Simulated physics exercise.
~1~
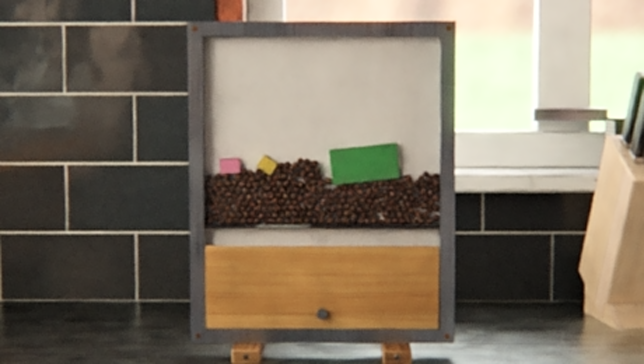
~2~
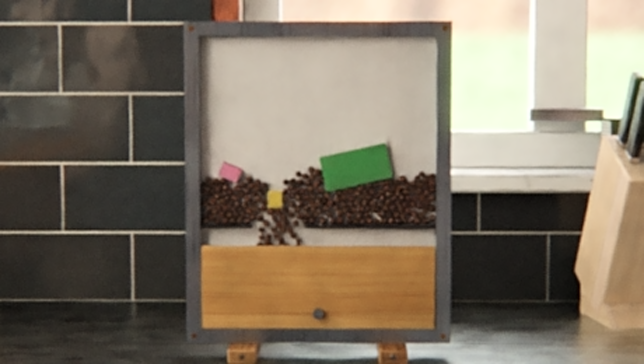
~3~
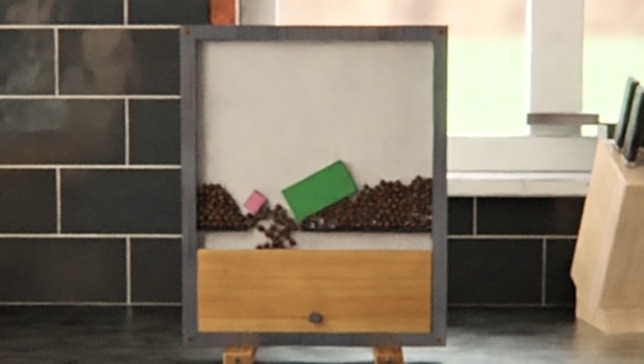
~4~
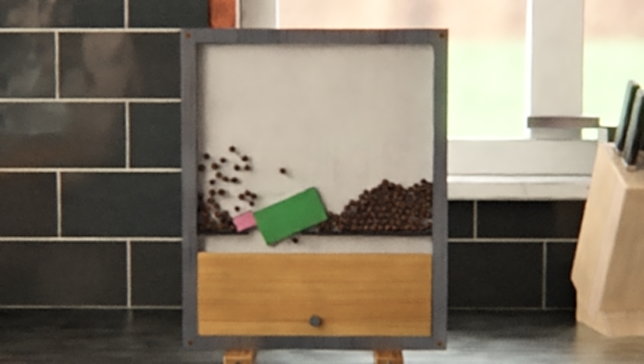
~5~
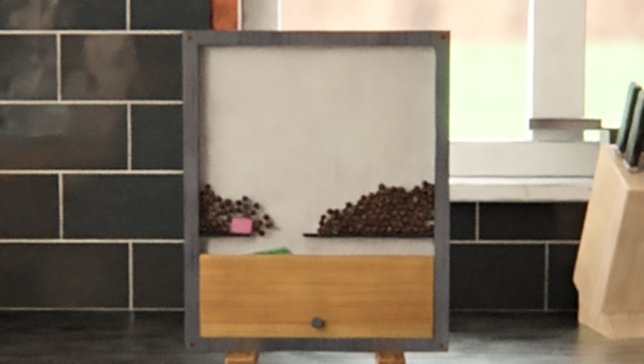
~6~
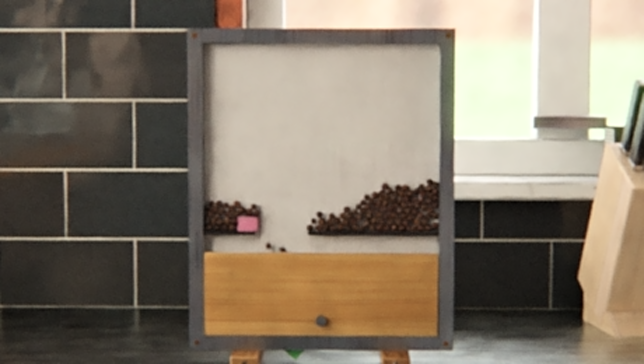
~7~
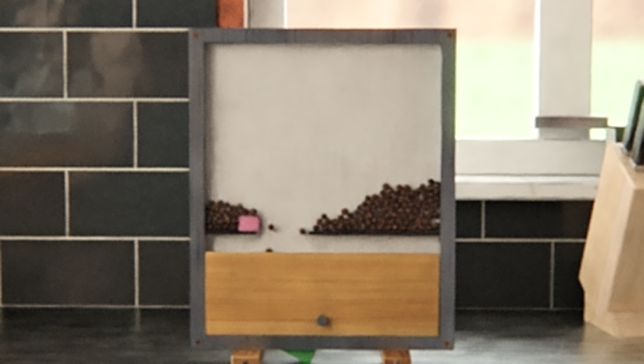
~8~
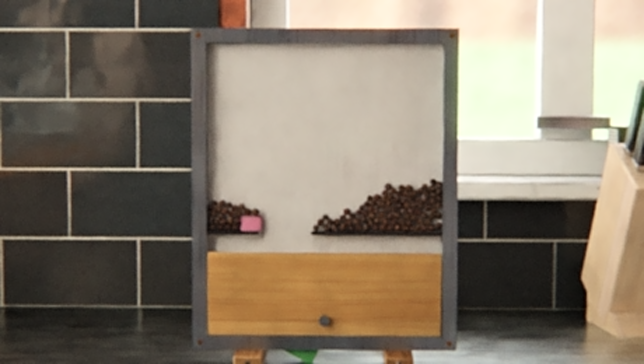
The clip opens on a see-through feeder on a kitchen counter, with a pink, a yellow and a green block resting on a layer of dark wooden beads. A gap left of centre lets beads pour down behind the wooden drawer front, and the yellow block sinks out of sight. The pink and green blocks slide toward the gap, and the green one tips and drops through while beads scatter at the left. The flow thins to a few stragglers. At the end, the pink block sits at the gap's left edge beside a small pile, with a larger sloping heap on the right.
